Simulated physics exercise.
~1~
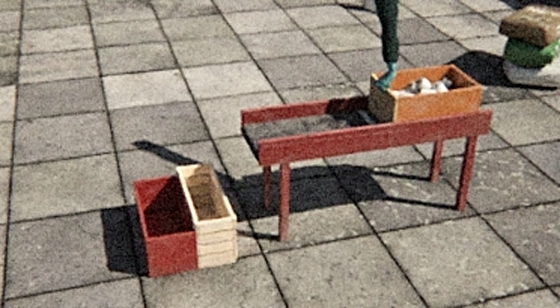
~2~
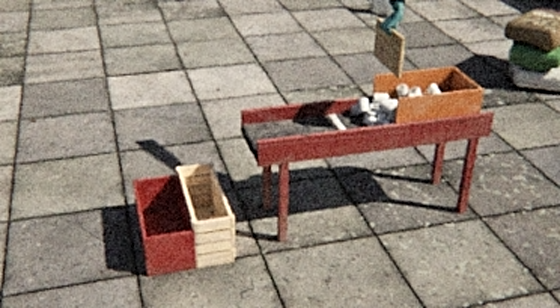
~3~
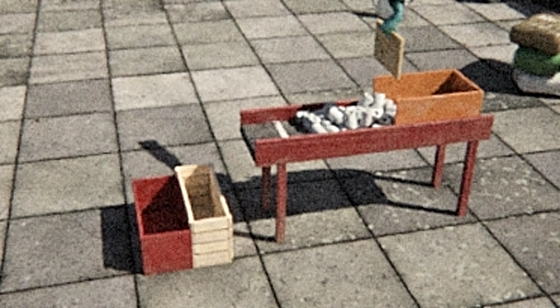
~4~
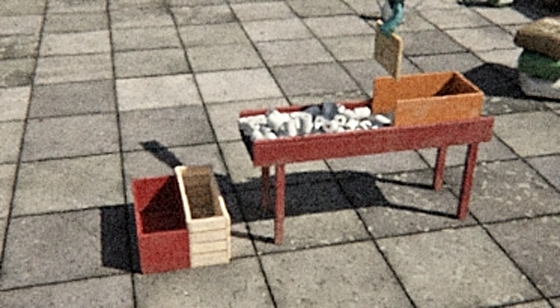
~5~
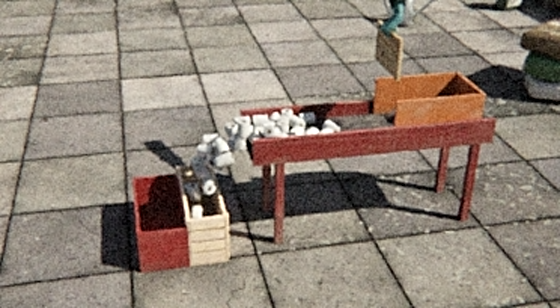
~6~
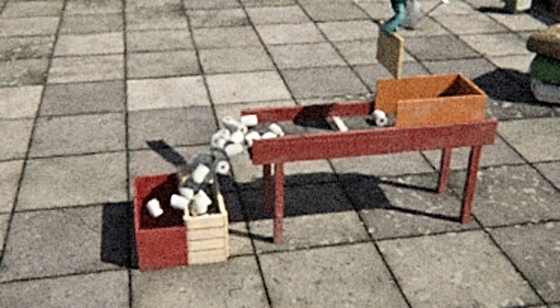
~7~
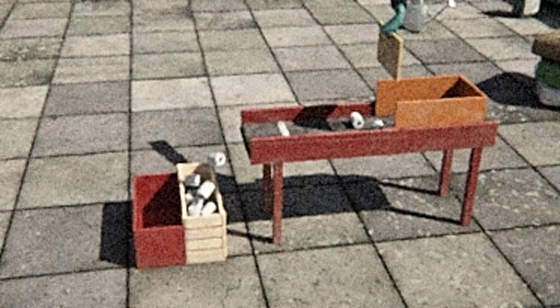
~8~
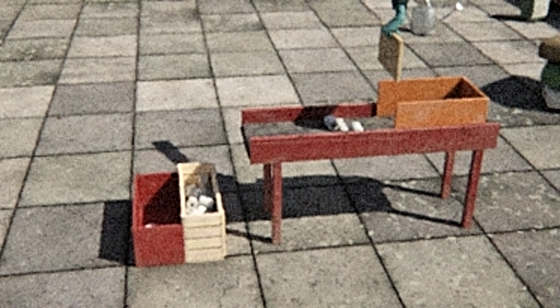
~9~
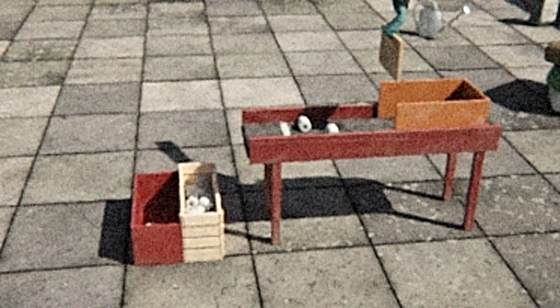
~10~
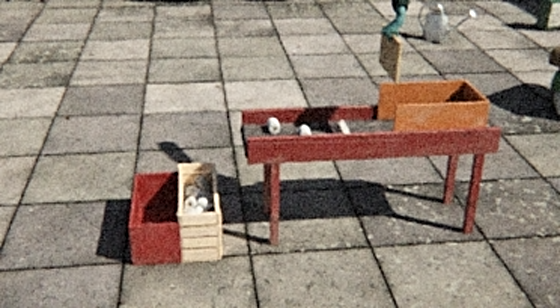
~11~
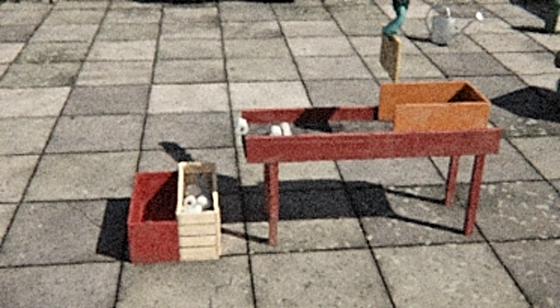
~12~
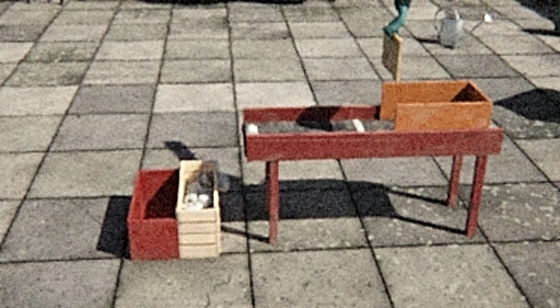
Paved patio, white paper rolls riding a red-sided belt leftward from an orange pen and tumbling mostly into a wooden tote.
